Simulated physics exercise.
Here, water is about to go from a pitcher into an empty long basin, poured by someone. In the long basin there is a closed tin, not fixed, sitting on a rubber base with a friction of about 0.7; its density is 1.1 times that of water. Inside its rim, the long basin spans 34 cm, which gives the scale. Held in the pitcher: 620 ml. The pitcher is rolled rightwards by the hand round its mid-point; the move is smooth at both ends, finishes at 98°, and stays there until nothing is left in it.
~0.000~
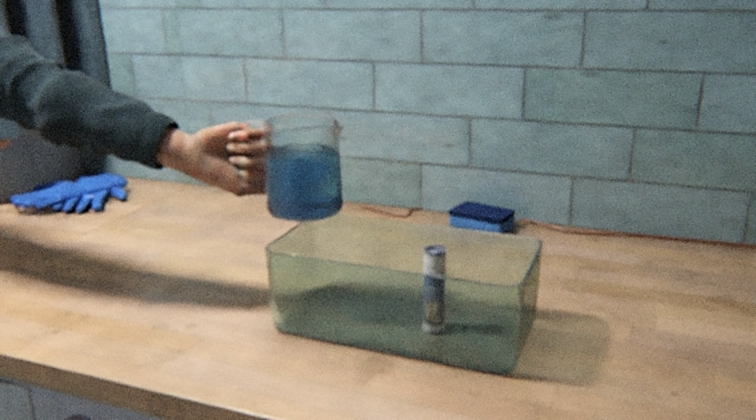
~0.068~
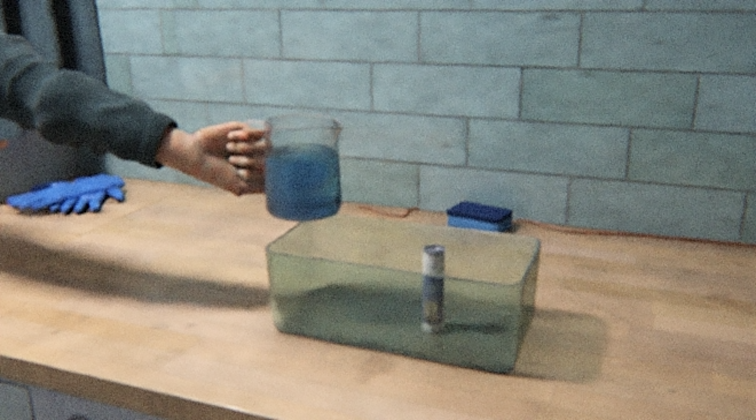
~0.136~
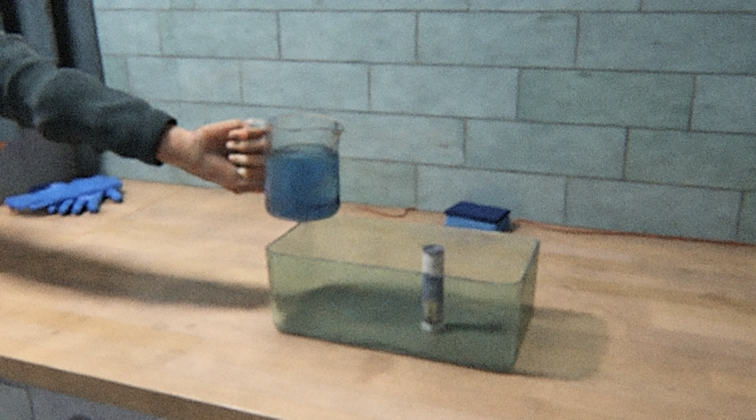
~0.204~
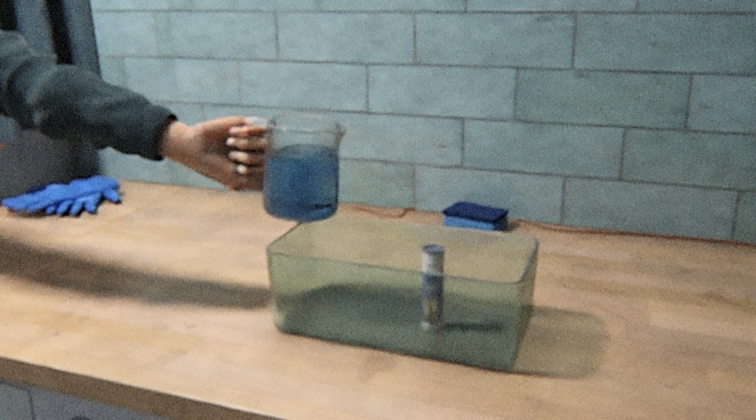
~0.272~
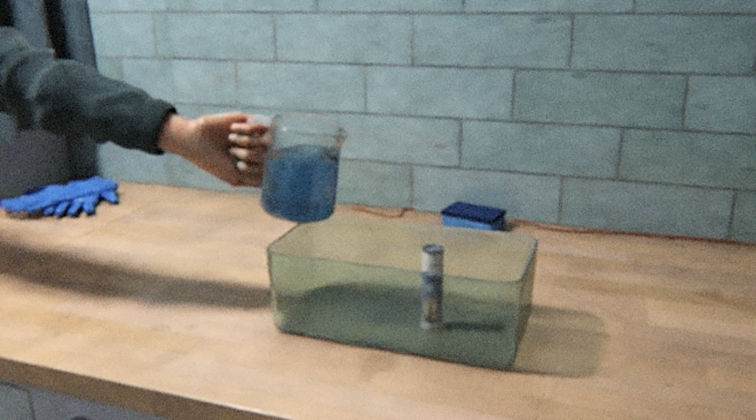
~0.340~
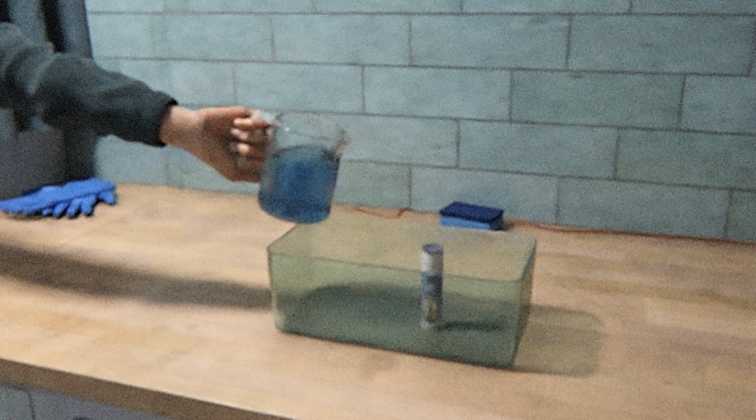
On a wooden counter, a hand slowly tilts a pitcher of blue liquid rightwards above a basin.
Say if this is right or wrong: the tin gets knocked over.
Wrong, it stays standing.
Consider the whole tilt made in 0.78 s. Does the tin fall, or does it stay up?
After the tilt, the tin is still standing.
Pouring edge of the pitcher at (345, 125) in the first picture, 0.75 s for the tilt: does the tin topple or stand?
After that, the tin stays vertical.
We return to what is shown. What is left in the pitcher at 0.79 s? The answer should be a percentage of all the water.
I'd put it near 94 percent.
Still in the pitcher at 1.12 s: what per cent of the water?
I'd estimate some 48 per cent.
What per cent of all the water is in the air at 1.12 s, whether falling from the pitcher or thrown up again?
14 in a hundred, give or take.
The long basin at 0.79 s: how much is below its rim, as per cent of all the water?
Around 1 percent.
After 0.79 s the tilt is 63° and 94 per cent is still to pour; the tin stands where it began.
After 1.12 s the tilt is 92° and 49 per cent is still to pour; the tin stands where it began.
After 1.46 s the tilt is 98° and 13 per cent is still to pour; the tin stands where it began.
After 1.83 s the tilt is 98° and 3 per cent is still to pour; the tin stands where it began.
In the end the tin stands where it began.
